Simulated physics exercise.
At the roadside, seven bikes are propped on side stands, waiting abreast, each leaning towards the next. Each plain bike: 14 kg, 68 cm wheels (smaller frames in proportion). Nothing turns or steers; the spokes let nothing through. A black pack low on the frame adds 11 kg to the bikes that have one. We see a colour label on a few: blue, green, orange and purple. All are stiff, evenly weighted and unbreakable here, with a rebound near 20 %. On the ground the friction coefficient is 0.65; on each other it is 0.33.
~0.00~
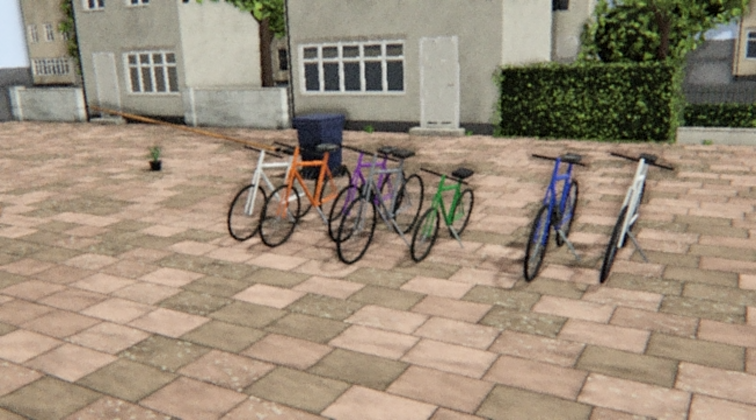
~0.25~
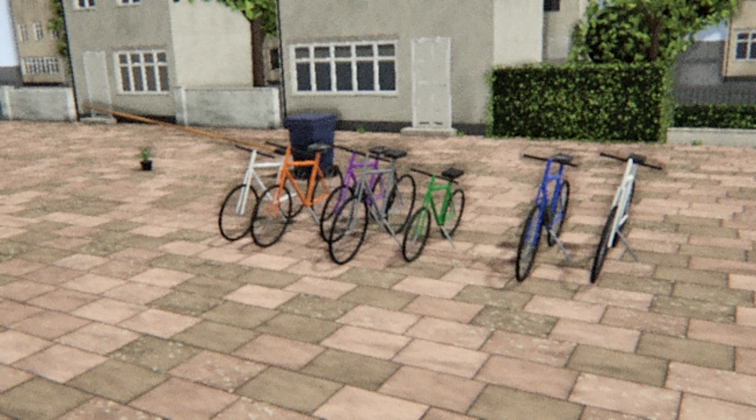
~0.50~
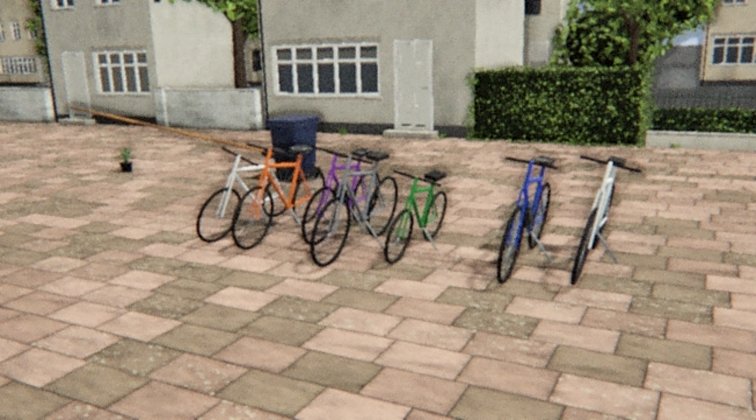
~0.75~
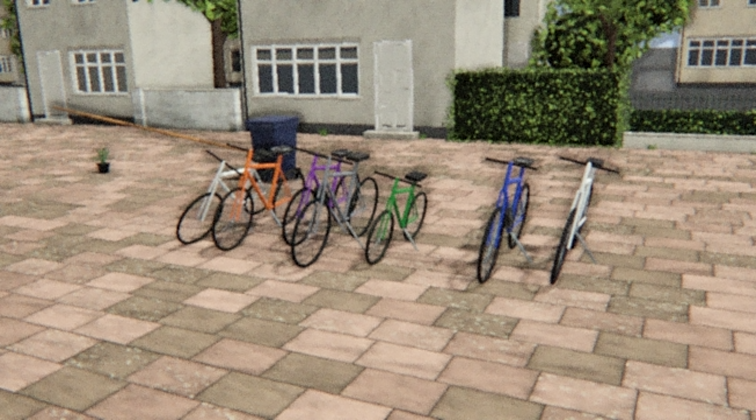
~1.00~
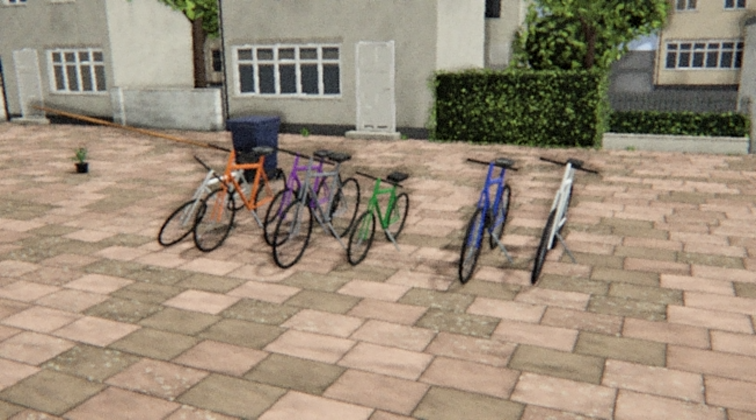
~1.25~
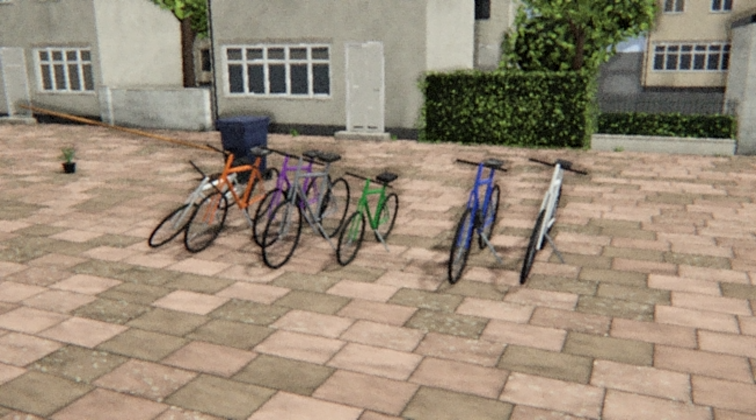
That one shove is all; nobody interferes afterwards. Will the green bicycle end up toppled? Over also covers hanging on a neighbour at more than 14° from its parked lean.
No.
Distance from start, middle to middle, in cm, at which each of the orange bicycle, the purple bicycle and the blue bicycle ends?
Shift in cm - orange: 60; purple: 40; blue: 0.
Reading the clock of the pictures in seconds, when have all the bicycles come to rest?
Around 2.5 seconds.
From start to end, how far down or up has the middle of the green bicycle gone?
At the end it is roughly 0 cm lower than at the start.
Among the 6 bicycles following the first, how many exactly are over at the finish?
That would be 2 of them.
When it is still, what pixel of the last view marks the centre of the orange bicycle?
Around (263, 213).
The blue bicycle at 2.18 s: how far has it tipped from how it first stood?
Close to 0° of tilt compared with the start.
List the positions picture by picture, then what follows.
In the first frame (we follow the side turned to the camera; the camera pans a little), pole end (276, 150) 10 cm from the first bicycle; green bicycle (417, 226); blue bicycle (535, 231); purple bicycle (398, 195); no other piece has moved.
In the second frame, pole end pushing; green bicycle (408, 225).
In the third frame, pole end pushing; green bicycle (390, 228); no other piece has moved.
In the fourth frame, pole end pushing; green bicycle (371, 228); no other piece has moved.
In the fifth frame, pole end stopped; green bicycle (353, 229); no other piece has moved.
In the sixth frame, pole end stopped; green bicycle (342, 229); orange bicycle (265, 203) tipped 10°; blue bicycle (459, 235); one has shifted.
Around 1.52 s, 1 of the 6 other bicycles over; green bicycle unmoved; orange bicycle tipped 22°.
Around 1.88 s, 2 of the 6 other bicycles over; green bicycle unmoved; orange bicycle tipped 44°.
Around 2.18 s, 2 of the 6 other bicycles over; green bicycle unmoved; orange bicycle tipped 57°.
Finally (2.7 s), 2 of the 6 other bicycles over; green bicycle unmoved; orange bicycle tipped 59°; purple bicycle tipped 23°. Four left standing. Seen by the last camera, middles, green bicycle near (373, 212), orange bicycle near (263, 213).
